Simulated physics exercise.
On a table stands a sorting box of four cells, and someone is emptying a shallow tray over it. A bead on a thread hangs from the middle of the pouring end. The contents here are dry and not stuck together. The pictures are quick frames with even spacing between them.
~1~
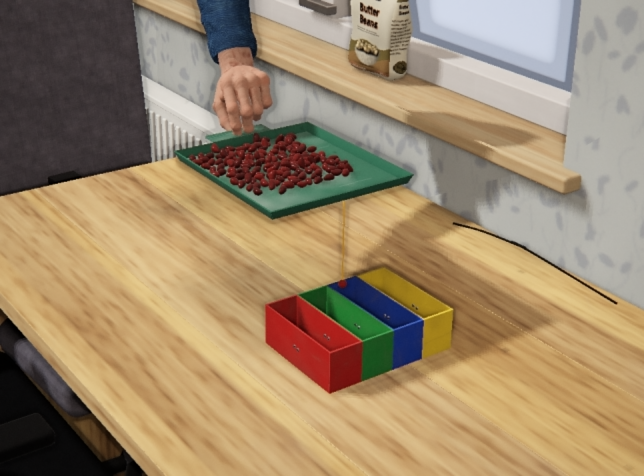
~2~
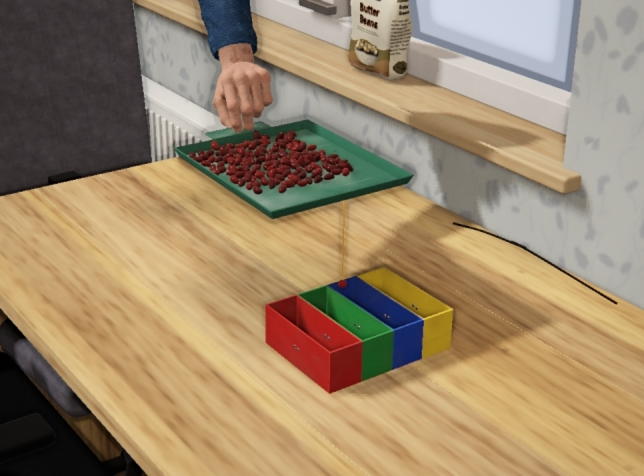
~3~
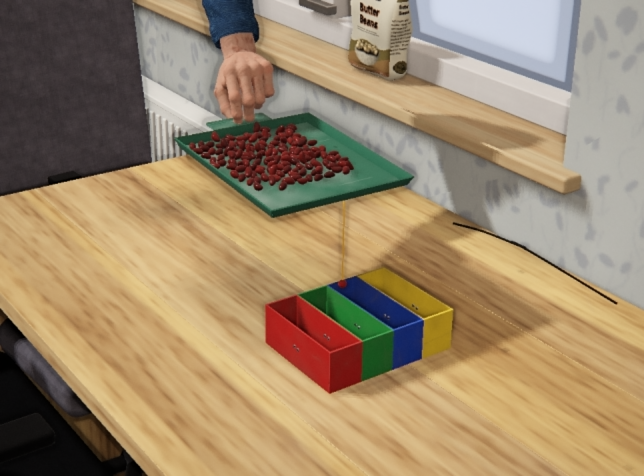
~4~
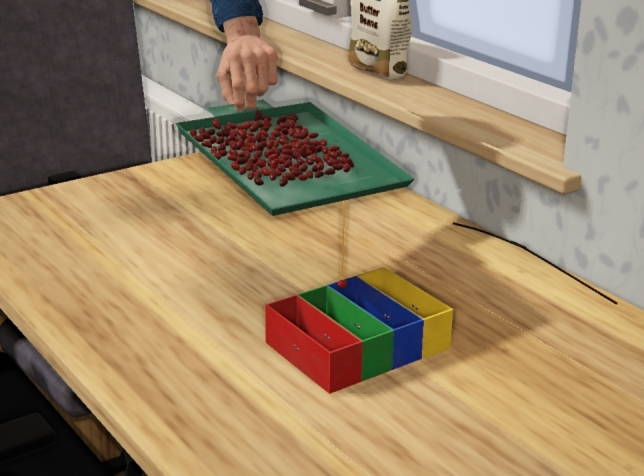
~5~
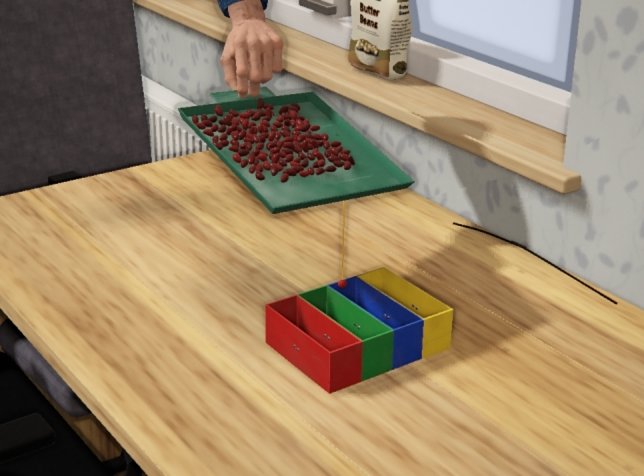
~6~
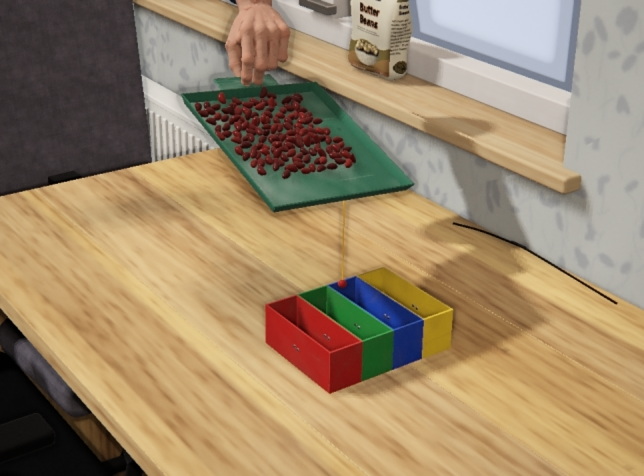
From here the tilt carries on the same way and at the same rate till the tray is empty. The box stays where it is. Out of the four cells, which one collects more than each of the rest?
The yellow cell collects the most.
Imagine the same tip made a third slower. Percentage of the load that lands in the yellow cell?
I'd expect close to 30 per cent.
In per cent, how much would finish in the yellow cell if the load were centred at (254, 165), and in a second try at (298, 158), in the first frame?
First try 30 %, second try 30 %.
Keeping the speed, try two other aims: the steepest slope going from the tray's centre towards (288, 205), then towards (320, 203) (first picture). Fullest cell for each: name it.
The first time it's the red cell, the second time it's that red cell.
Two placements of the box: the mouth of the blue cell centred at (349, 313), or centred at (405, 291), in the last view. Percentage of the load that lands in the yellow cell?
Roughly 20% the first time and 30% the second time.
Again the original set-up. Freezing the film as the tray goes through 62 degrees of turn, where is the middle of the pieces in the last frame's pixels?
The load is centred about (379, 191).
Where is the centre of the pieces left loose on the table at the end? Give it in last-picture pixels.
I'd say near (464, 322), give or take.
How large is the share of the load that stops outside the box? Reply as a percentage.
40 per cent.
Shortly afterwards, tray tipped steeply; near two thirds on the tray; only a few in the yellow cell; only a few in the blue cell; near a third falling or outside the box.
Next, tray tipped right over; near a quarter in the yellow cell; near a quarter in the blue cell; a little in the green cell; only a few in the red cell; near half falling or outside the box.
Some moments later, tray tipped past a quarter turn; near a third in the yellow cell; near a quarter in the blue cell; a little in the green cell; only a few in the red cell; near a third falling or outside the box.
In the end, tray tipped past a quarter turn; near a third in the yellow cell; near a quarter in the blue cell; a little in the green cell; only a few in the red cell; near a third outside the box.
